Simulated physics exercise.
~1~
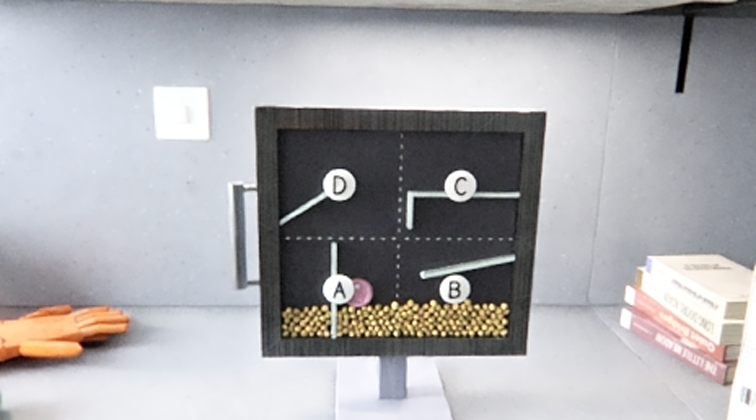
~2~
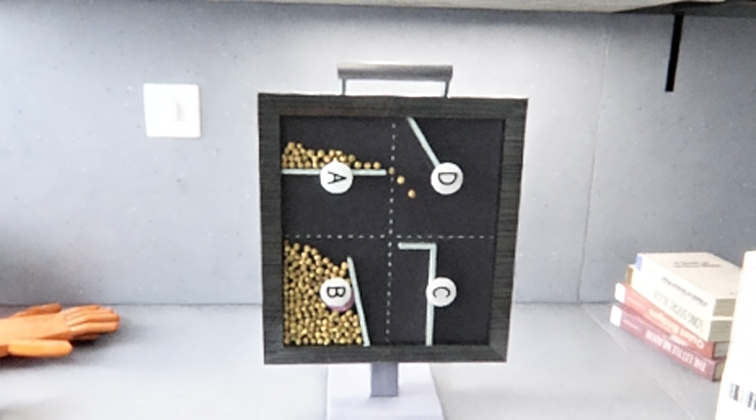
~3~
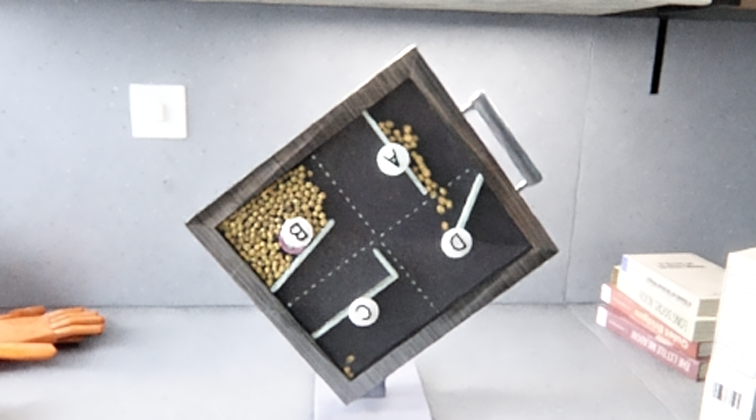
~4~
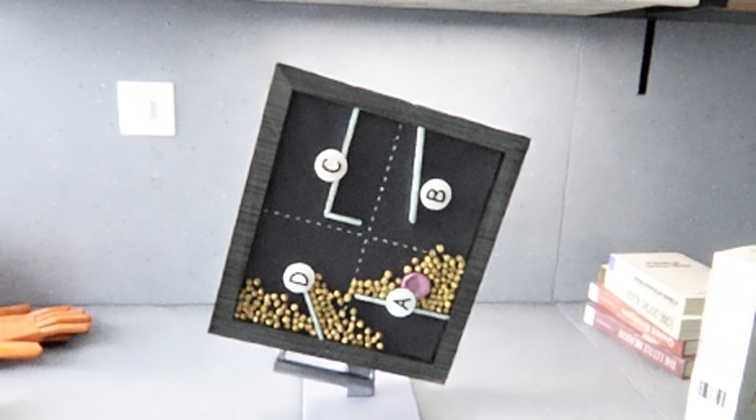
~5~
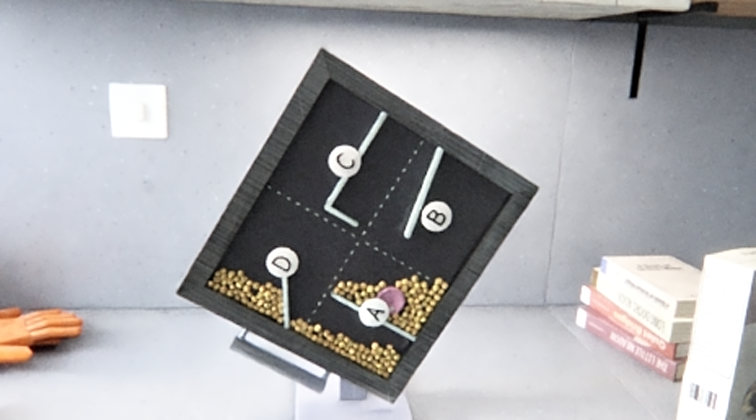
The video shows a dark, square box of small beads and a pink disc turning clockwise in stages, the beads spilling between its lettered quarters, until it rests tilted with the disc among beads in quarter A and the other beads in D.
